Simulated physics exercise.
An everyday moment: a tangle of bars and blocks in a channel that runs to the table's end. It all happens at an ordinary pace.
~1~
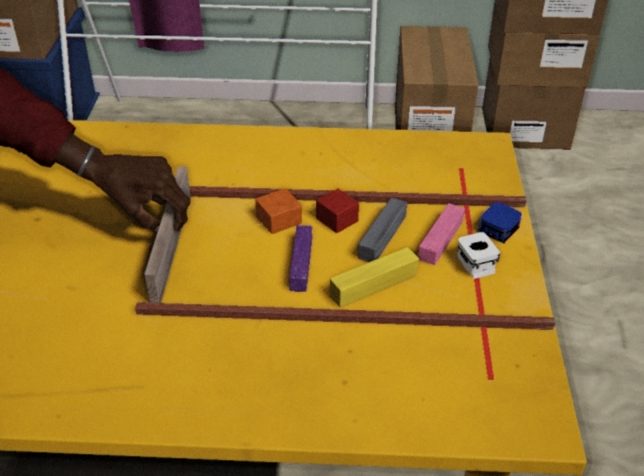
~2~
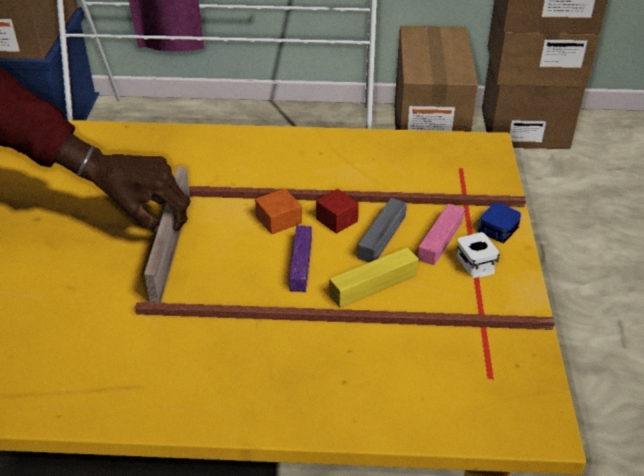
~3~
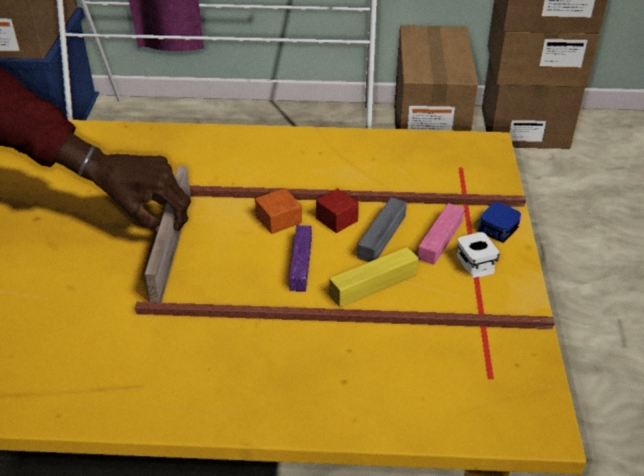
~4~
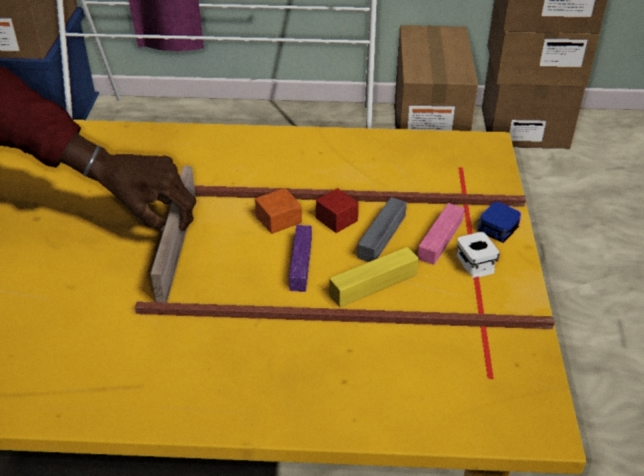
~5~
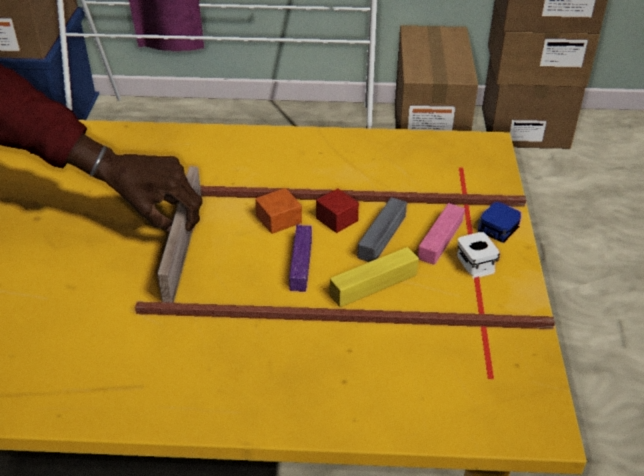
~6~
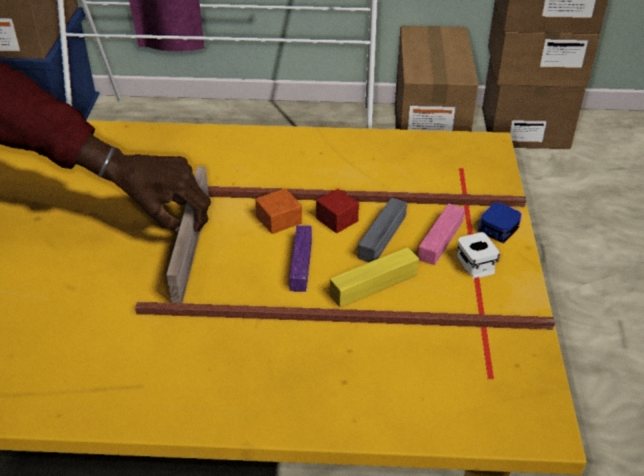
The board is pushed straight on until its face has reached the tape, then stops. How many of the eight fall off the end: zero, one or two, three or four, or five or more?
As it turns out, the number that fall off is three or four.
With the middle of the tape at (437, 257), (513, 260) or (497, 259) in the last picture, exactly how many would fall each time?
The counts: 1, 6 and 5.
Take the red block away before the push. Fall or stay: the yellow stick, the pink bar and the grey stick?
The yellow stick survives; the pink bar comes down; the grey stick remains up.
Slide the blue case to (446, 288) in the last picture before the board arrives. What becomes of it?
The blue case survives.
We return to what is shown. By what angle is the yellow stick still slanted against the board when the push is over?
About 45°.
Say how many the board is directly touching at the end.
In contact: 3.
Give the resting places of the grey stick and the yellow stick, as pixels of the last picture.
The grey stick at (524, 242), the yellow stick at (522, 286).
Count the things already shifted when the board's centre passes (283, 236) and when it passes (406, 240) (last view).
By then 2, and 8.
A little later, none off yet; blue case at rest near (500, 223); white case at rest near (477, 255); pink bar at rest near (442, 234).
Next, none off yet; blue case at rest near (500, 223); white case at rest near (477, 255); pink bar moving near (447, 236).
Later still, none off yet; blue case on its side near (552, 263); white case shifted about its own width near (526, 261); pink bar shifted about its own width near (514, 237).
When it is over, the number that fall off is three or four; down, pink bar, white case and blue case.
